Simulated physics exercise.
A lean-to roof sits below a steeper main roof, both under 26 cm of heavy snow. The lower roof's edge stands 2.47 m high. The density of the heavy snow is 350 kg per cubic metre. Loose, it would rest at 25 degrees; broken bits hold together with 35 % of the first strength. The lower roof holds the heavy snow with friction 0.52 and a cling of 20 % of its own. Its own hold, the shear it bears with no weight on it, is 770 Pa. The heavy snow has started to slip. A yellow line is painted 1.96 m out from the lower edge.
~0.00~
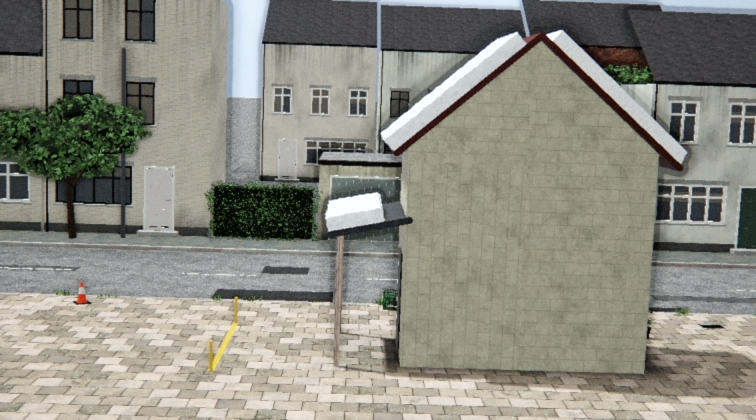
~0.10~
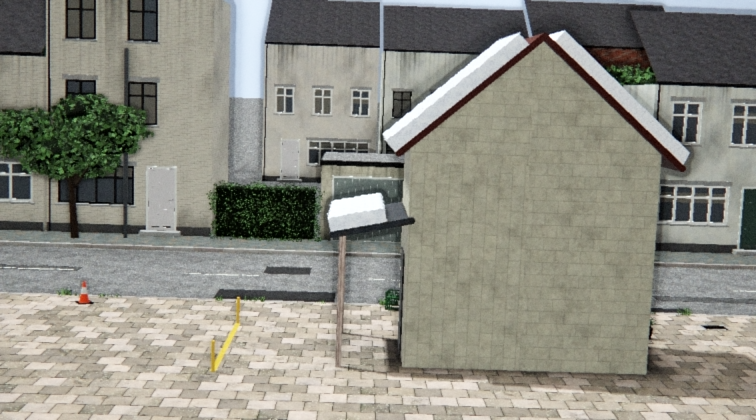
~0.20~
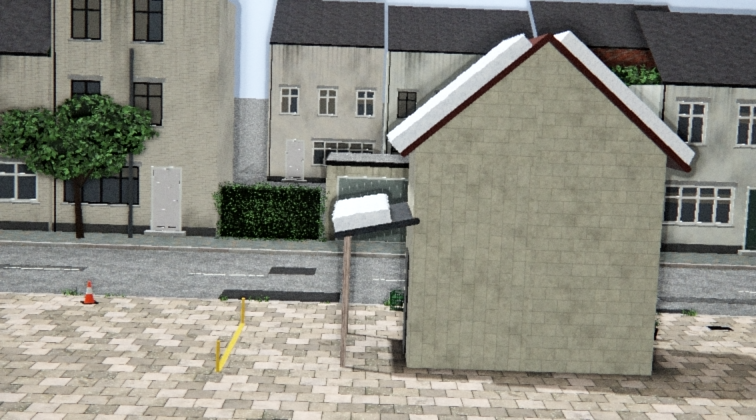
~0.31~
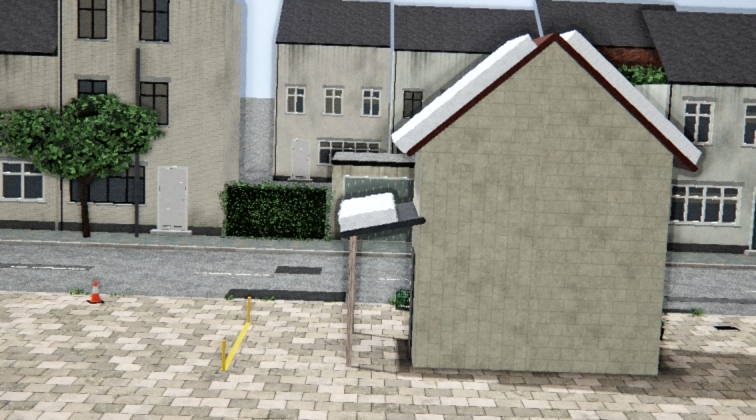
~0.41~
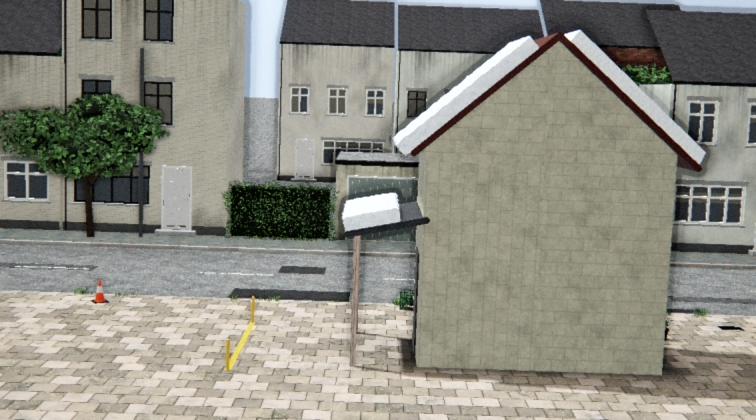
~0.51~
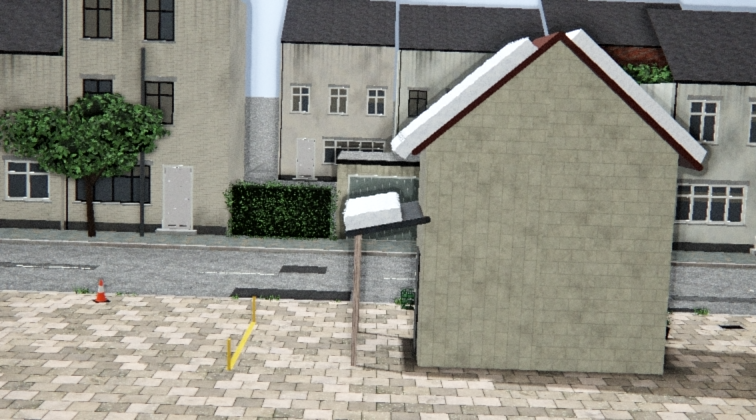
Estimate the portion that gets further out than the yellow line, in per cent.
Expect roughly 26 %.
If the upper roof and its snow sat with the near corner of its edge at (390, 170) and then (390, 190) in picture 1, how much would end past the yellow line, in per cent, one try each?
In that order: 7 %, 0 %.
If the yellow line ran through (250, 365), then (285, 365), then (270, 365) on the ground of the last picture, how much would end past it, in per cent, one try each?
In that order: 35 %, 55 %, 45 %.
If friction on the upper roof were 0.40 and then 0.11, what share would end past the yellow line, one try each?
In that order: 40 %, 50 %.
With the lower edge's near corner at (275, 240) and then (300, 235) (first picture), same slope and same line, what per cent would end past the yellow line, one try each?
In that order: 3 %, 12 %.
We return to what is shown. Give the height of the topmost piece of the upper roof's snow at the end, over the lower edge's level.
About 0.6 m.
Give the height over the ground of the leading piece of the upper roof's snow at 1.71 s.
About 2.8 m.
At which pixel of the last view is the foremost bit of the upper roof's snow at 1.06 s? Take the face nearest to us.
Around (365, 210).
After 1.06 s, none is below the lower edge and 0 % is past the line.
After 1.71 s, none is below the lower edge and 0 % is past the line.
After 2.35 s, 43 % is below the lower edge and 0 % is past the line.
After 3.00 s, 72 % is below the lower edge and 24 % is past the line.
After 3.70 s, at the end, 72 % is below the lower edge and 26 % is past the line.
